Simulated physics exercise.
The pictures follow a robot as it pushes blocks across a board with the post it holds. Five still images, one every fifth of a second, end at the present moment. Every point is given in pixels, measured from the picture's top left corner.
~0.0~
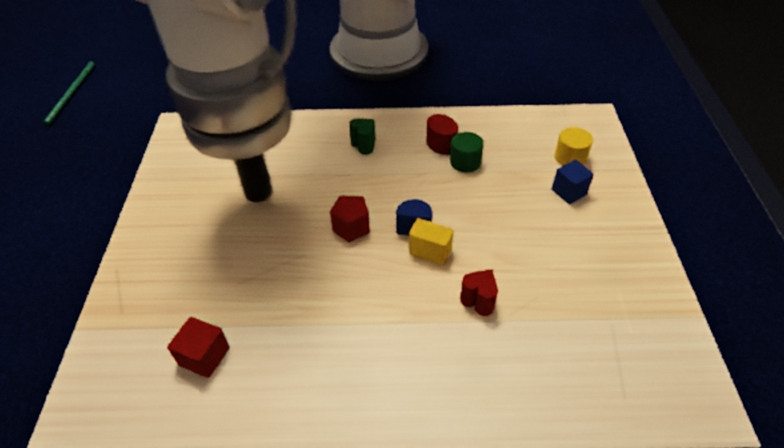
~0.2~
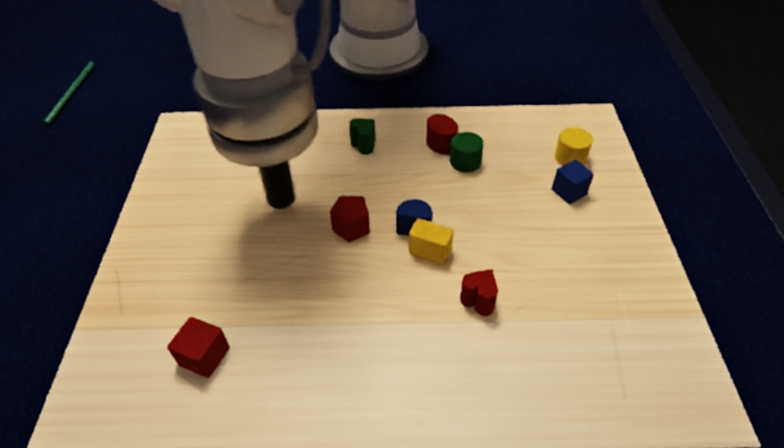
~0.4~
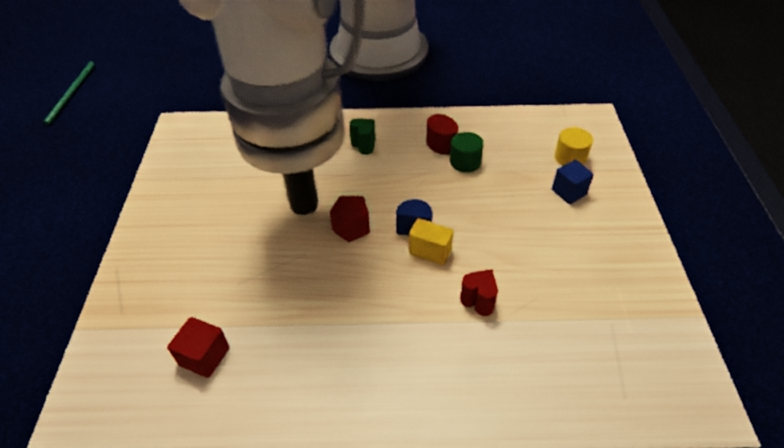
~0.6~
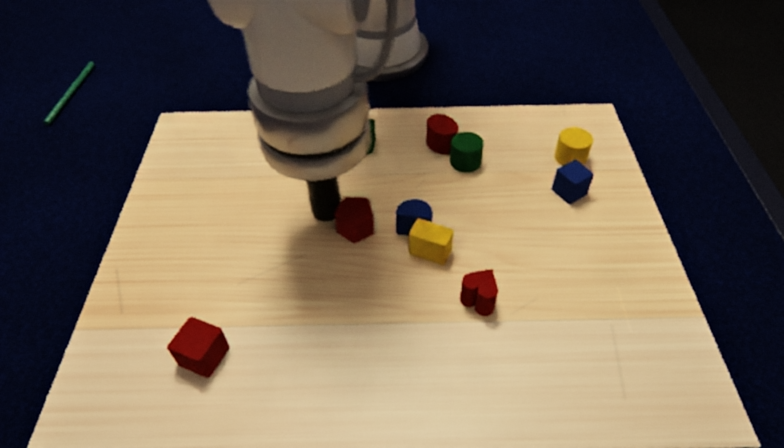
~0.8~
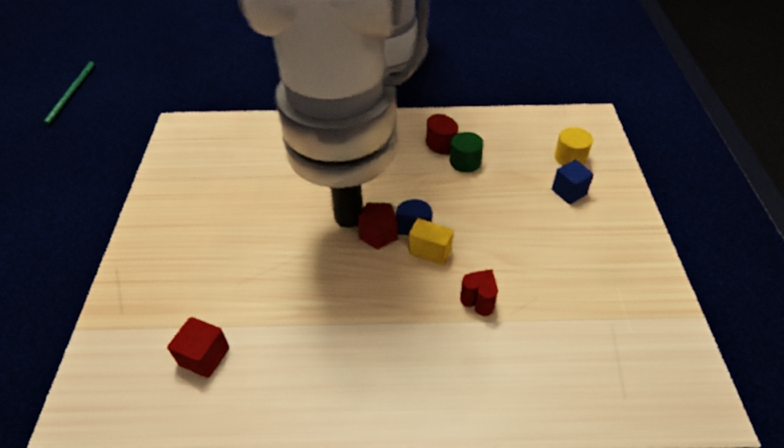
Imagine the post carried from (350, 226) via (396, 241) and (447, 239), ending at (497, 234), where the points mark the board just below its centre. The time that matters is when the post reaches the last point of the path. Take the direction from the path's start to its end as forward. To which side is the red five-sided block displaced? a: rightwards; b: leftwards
The answer is a.
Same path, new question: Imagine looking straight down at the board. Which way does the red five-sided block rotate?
The answer is clockwise.
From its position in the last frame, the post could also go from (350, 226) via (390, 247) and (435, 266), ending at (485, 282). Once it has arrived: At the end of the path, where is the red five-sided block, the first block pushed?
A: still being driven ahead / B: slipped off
It's B.
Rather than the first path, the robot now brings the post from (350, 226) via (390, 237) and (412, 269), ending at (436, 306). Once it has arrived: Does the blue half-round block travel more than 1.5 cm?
Yes, that is what happens.
The first path, step by step. One third of the way, post at (398, 232); red five-sided block at (429, 229); blue half-round block at (447, 205), turned 90° anticlockwise; yellow oblong block at (468, 243), turned 15° clockwise.
Two thirds of the way, post at (449, 231); red five-sided block at (481, 232), turned 15° clockwise; blue half-round block at (460, 199); yellow oblong block at (507, 258), turned 50° clockwise.
At the end, post at (499, 225); red five-sided block at (525, 234), turned 45° clockwise; blue half-round block at (468, 195), turned 180° anticlockwise; yellow oblong block at (517, 264), turned 75° clockwise; red heart-shaped block not moved.
